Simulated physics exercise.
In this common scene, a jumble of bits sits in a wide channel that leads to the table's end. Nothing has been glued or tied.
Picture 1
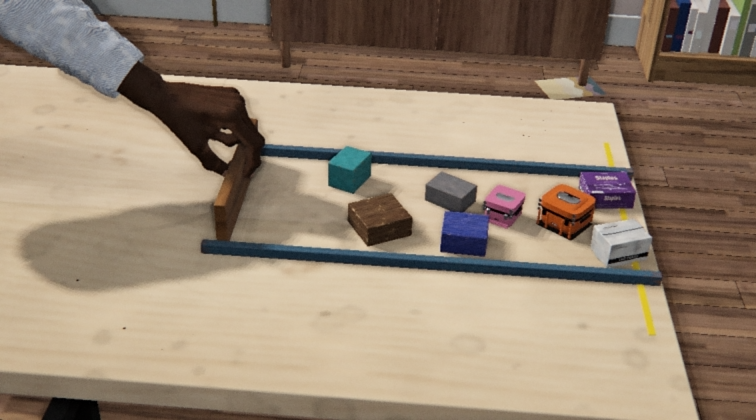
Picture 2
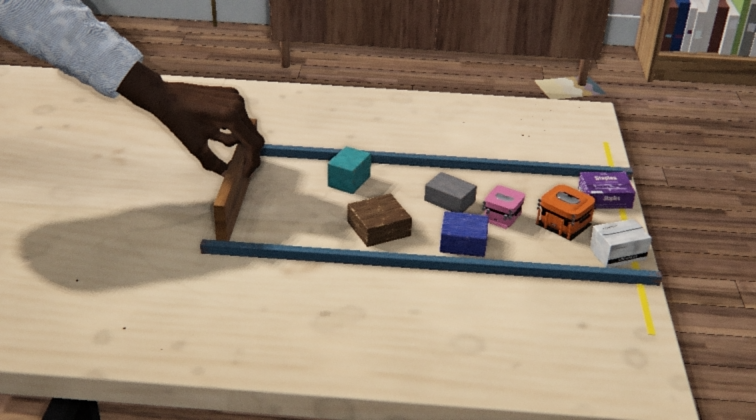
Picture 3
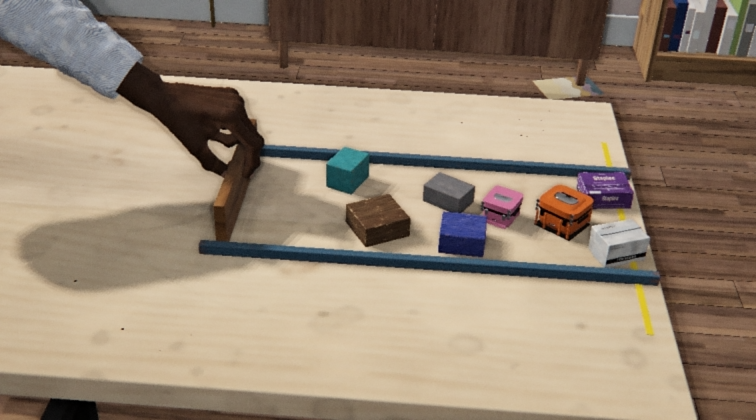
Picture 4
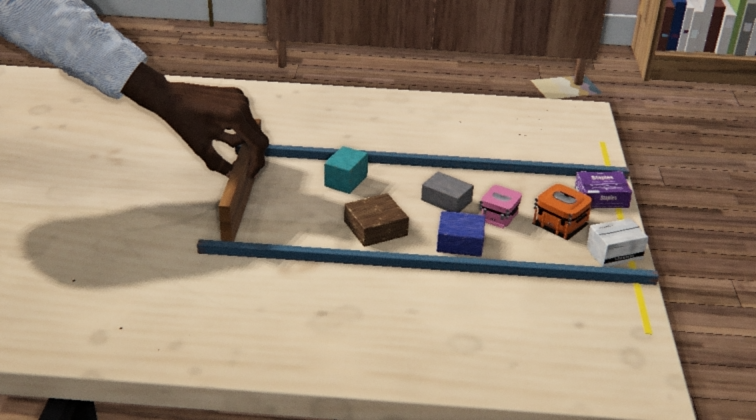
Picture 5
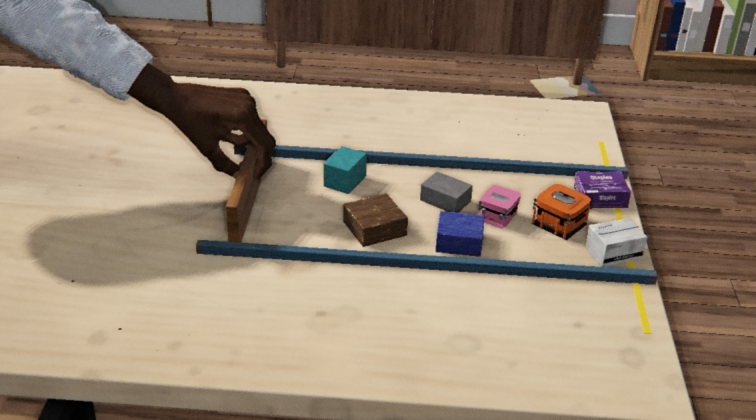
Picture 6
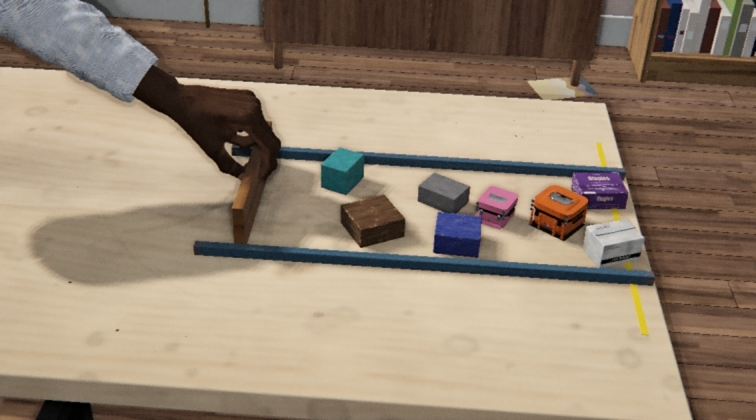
A dark-skinned hand in a grey-blue sleeve holds a wooden board upright at the left end of a channel between two blue rails, at first almost still. It then slides the board slightly right, not touching the turquoise, brown, grey, blue, pink, orange, white and purple boxes, which stay in place.
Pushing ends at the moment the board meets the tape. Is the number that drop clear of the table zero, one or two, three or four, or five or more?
I predict five or more come down off the table.
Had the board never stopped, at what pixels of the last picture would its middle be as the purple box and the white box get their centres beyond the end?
Approx. (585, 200) / approx. (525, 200) for the other.
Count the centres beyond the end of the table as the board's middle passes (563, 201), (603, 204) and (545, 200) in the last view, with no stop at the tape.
2; 5; 2.
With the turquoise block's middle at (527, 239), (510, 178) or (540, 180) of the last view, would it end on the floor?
Result for the turquoise block, in order - not saved; saved; saved.
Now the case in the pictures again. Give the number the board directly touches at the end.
Well, it touches 2.
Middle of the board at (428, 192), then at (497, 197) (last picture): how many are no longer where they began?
So far 5, and 7 at the second.
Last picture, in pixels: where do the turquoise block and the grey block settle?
The turquoise block stops around (627, 183); the grey block around (638, 214).
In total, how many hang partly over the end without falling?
I'd put it at 2.
Soon after, none off yet; white box at rest near (613, 243); purple box at rest near (599, 191); orange case at rest near (559, 212).
After that, none off yet; white box at rest near (613, 243); purple box at rest near (599, 191); orange case displaced a little near (579, 218).
And then, two off so far; white box on its way down; purple box displaced a little near (614, 191); orange case on its side near (663, 282).
In the end, the number that fall off is five or more; gone, brown block, blue block, pink case, orange case, purple box and white box.
